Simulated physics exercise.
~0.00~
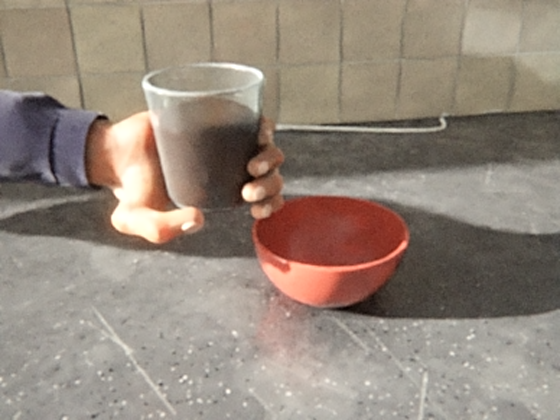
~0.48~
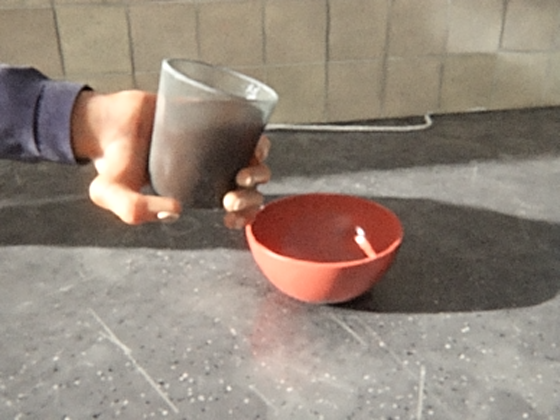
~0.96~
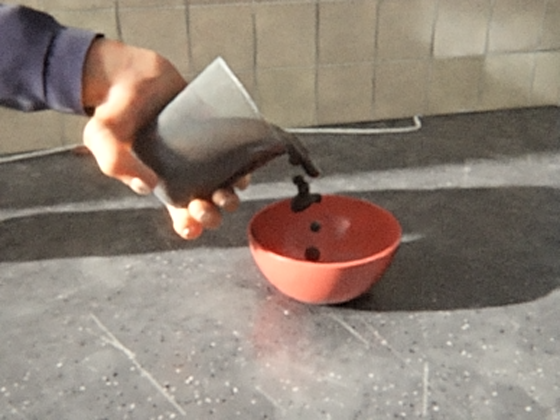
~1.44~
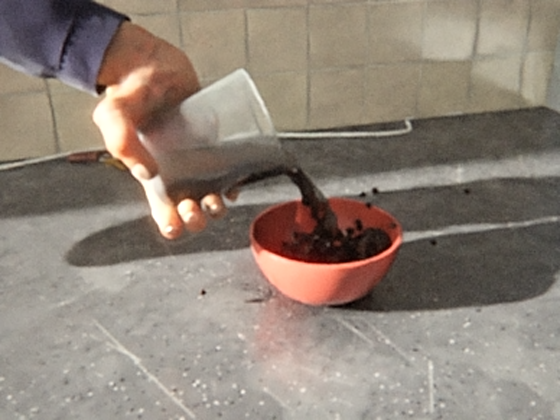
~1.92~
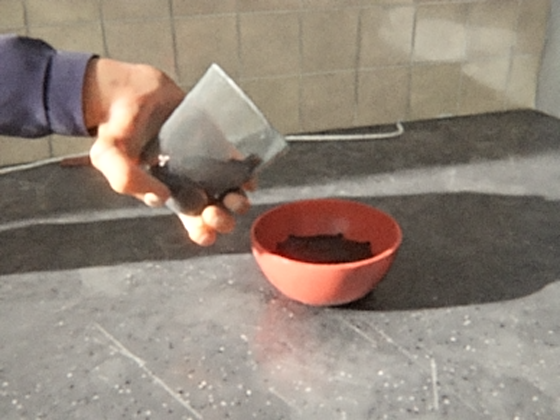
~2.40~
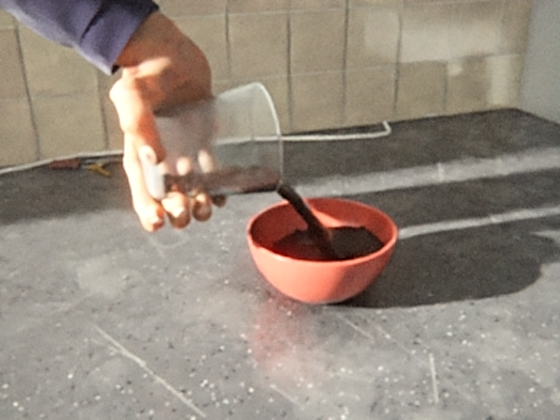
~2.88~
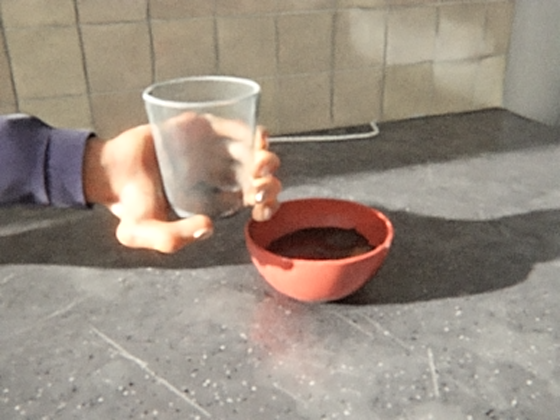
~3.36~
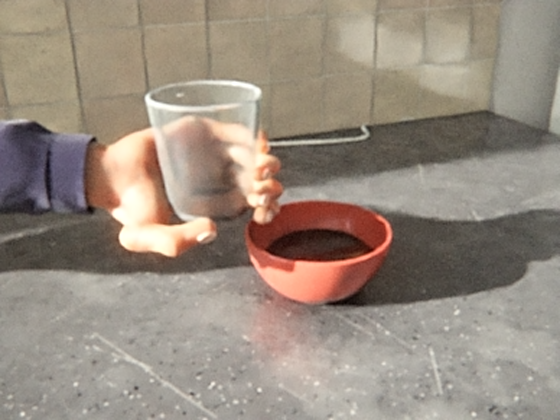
Hand tilting a glass tumbler and pouring dark liquid into a red bowl in stages, then holding the emptied glass upright beside it.
